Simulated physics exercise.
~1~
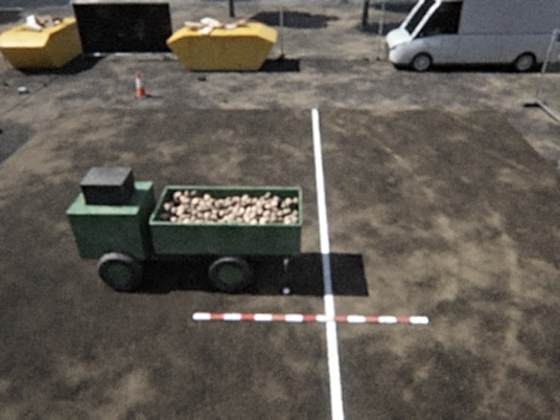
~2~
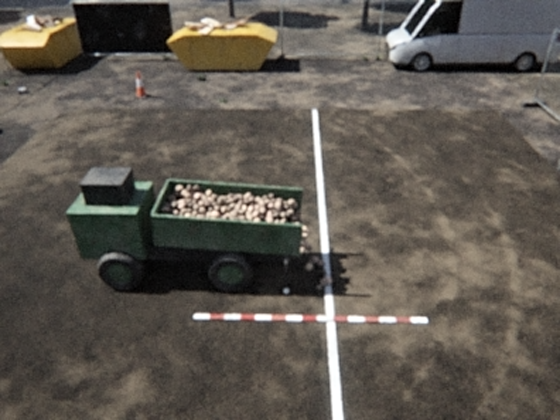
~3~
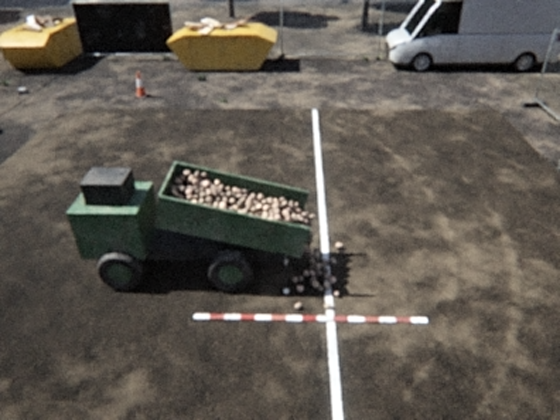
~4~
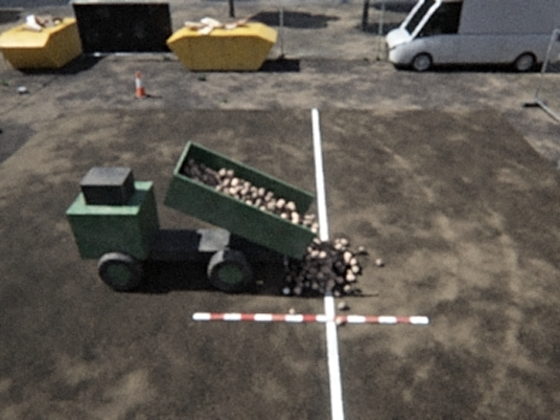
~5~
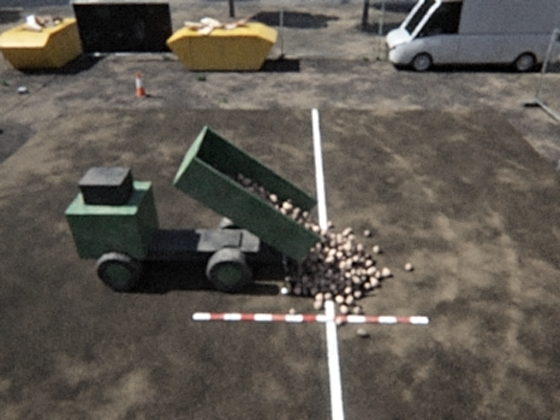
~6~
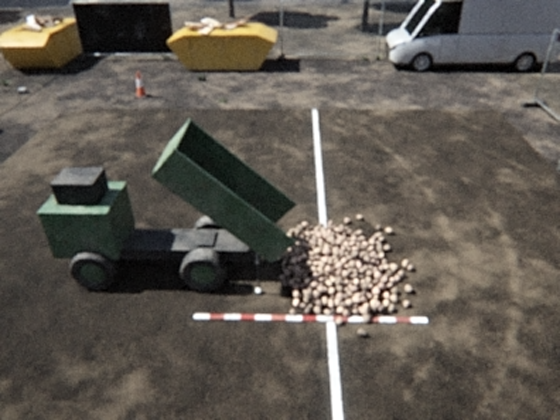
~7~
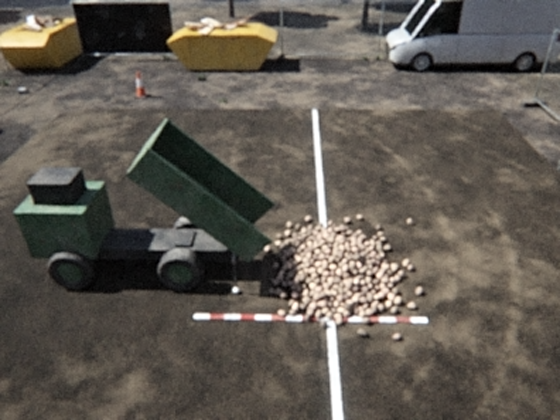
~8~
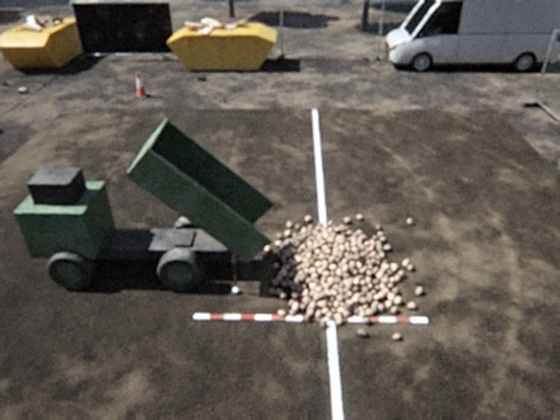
Green dump truck tipping its bed and spilling pale round stones across a white line, then pulling left and stopping, bed raised.
